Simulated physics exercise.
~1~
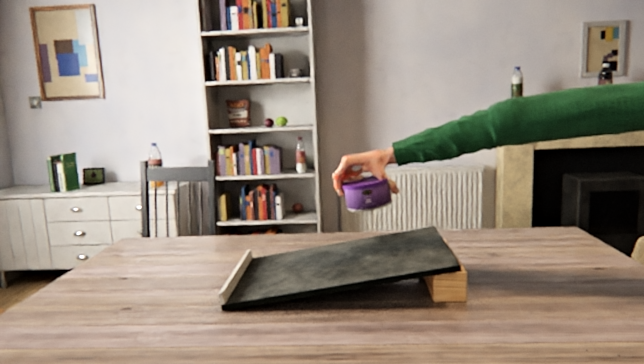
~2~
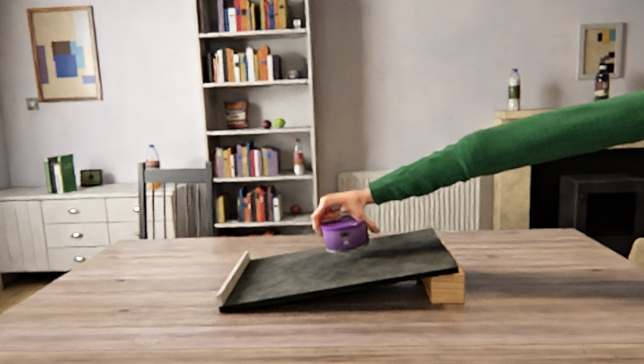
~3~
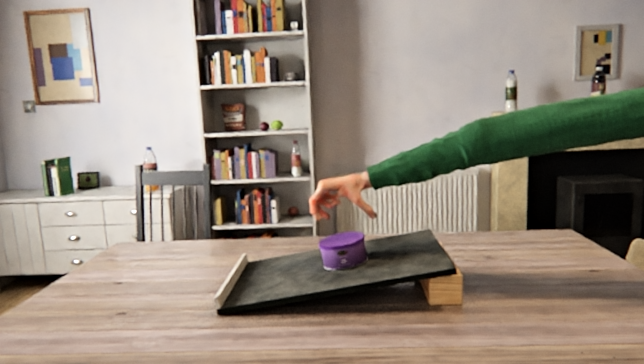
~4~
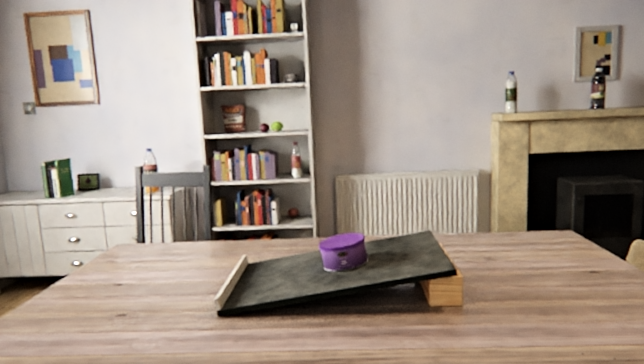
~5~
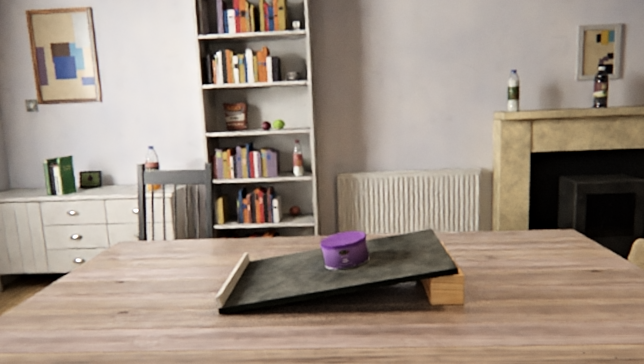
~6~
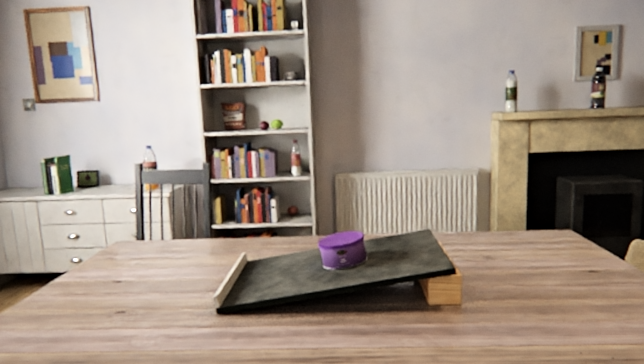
In a living room with a bookshelf and fireplace, a green-sleeved arm lowers a purple tub onto a dark sloping board propped on a wooden block on a table. The hand lets go and withdraws, and the tub stays in place on the slope.
